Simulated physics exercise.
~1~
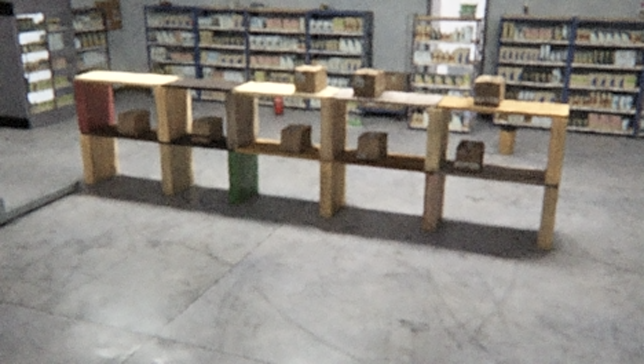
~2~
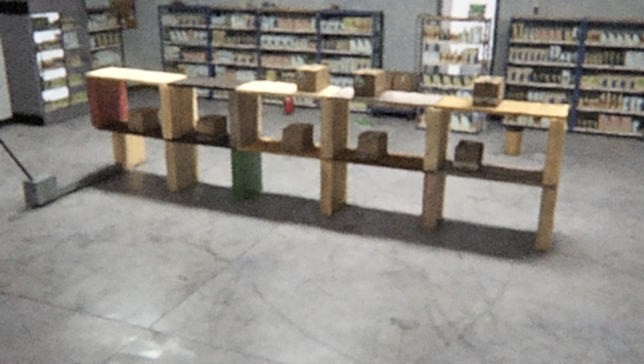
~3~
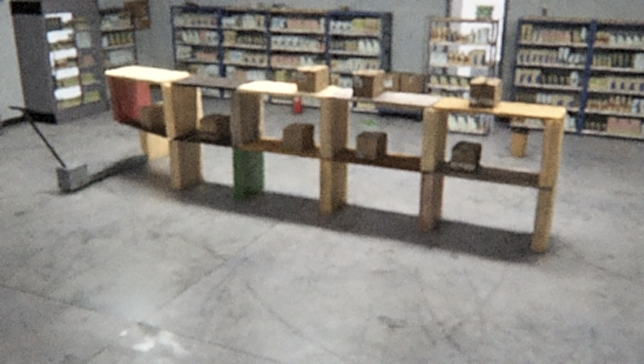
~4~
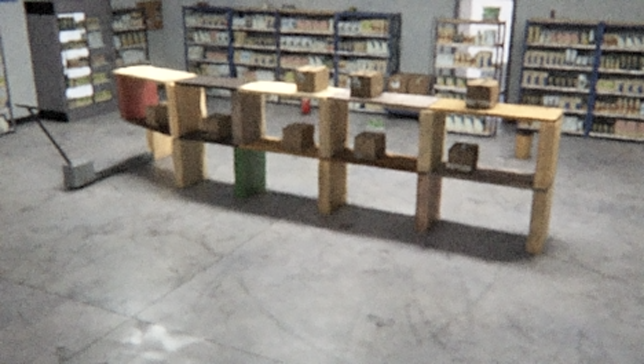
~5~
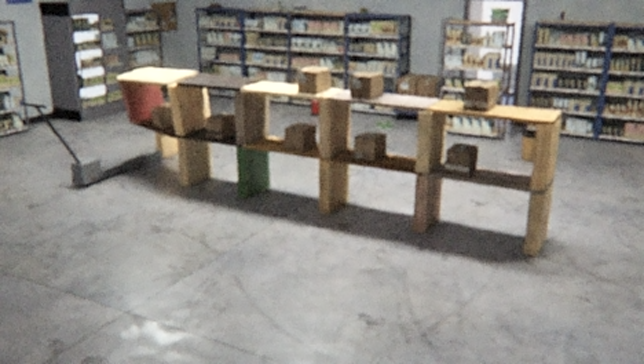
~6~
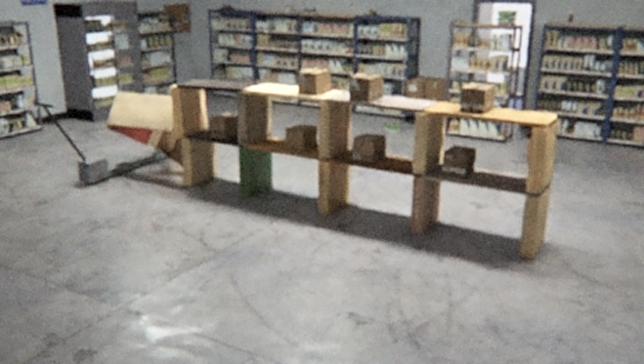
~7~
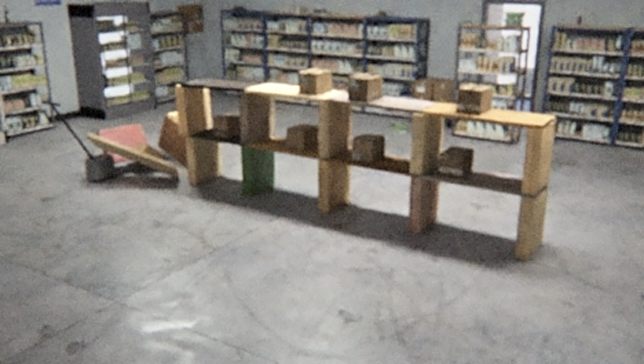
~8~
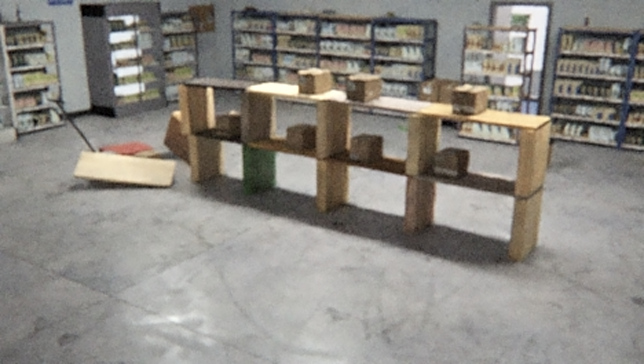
The footage shows a two-tier row of upright slabs and boards holding small boxes as a low metal jack meets its left end; the red upright tips and falls with the end boards, while the rest, including the green upright, stays standing.
